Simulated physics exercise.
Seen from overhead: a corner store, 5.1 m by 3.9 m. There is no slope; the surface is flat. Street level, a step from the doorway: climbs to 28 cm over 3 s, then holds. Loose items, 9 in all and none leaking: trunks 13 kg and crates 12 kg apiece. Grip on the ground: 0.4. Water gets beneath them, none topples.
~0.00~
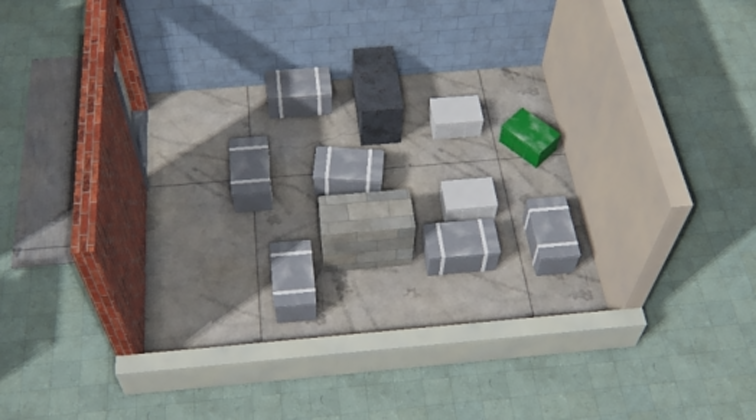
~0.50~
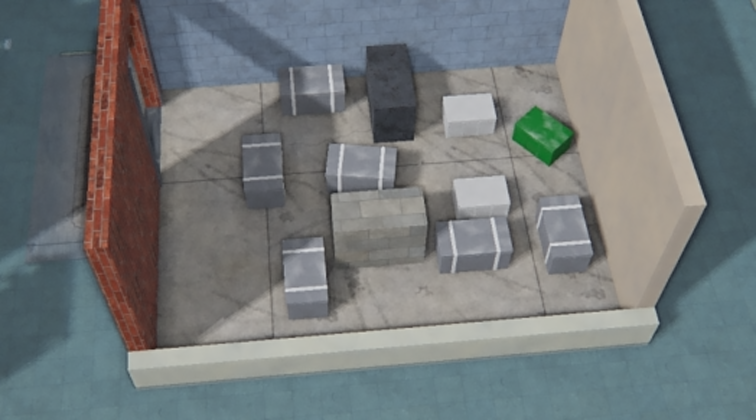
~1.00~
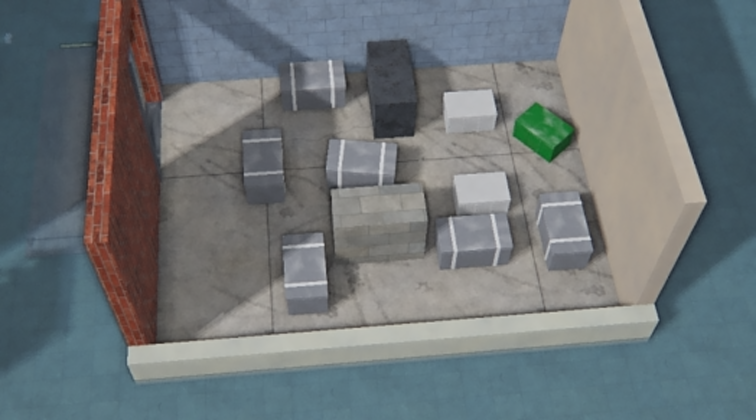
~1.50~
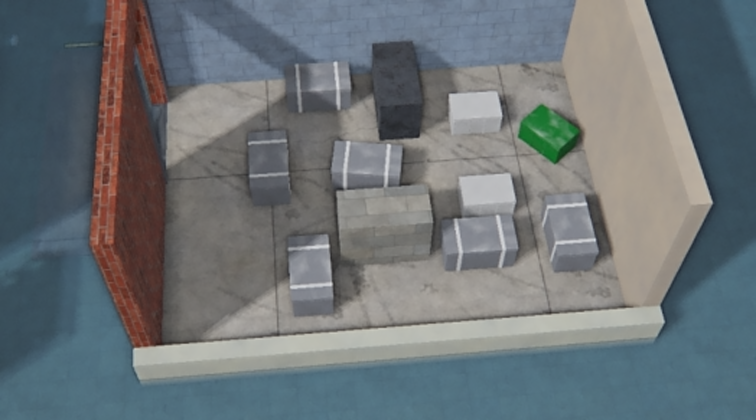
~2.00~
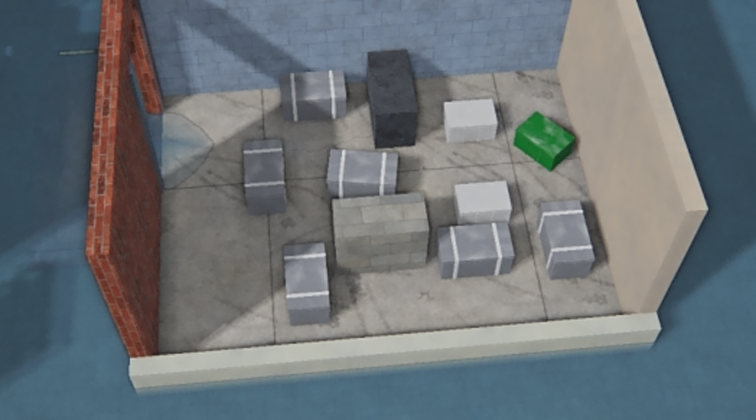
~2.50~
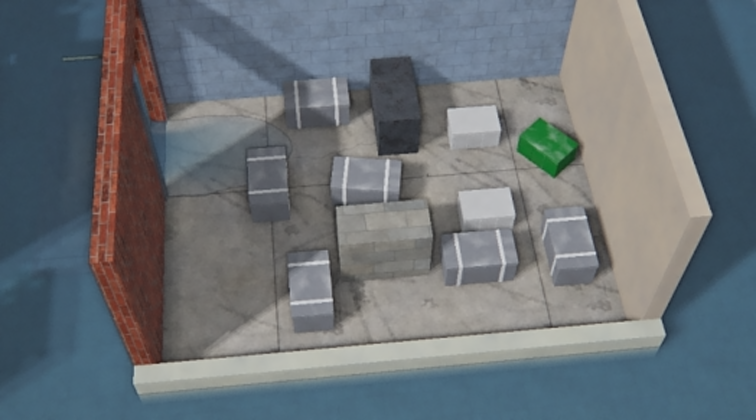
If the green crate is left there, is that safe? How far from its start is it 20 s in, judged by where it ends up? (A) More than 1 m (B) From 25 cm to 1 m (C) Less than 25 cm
Answer: B.
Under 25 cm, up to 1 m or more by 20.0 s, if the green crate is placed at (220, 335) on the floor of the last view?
Looks like it is swept a long way.
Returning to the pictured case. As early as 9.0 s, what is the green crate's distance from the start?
It has shifted about 100 cm.
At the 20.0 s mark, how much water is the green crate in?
Around 22 cm.
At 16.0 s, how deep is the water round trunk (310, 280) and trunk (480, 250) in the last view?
Close to 14 and 16 centimetres.
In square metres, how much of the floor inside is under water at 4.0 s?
Close to 7.0 m2, I'd say.
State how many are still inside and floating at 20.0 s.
The count is 9.
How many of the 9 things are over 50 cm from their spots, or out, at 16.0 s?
Tally: 9.
After 4.0 s the green crate is near (549, 140), 0.0 m from its start, aground; 1 afloat.
After 9.0 s the green crate is near (505, 78), 1.0 m from its start, afloat; 7 afloat.
After 16.0 s the green crate is near (495, 145), 0.7 m from its start, afloat; 9 afloat.
After 20.0 s the green crate is near (548, 102), 0.5 m from its start, afloat; 9 afloat.
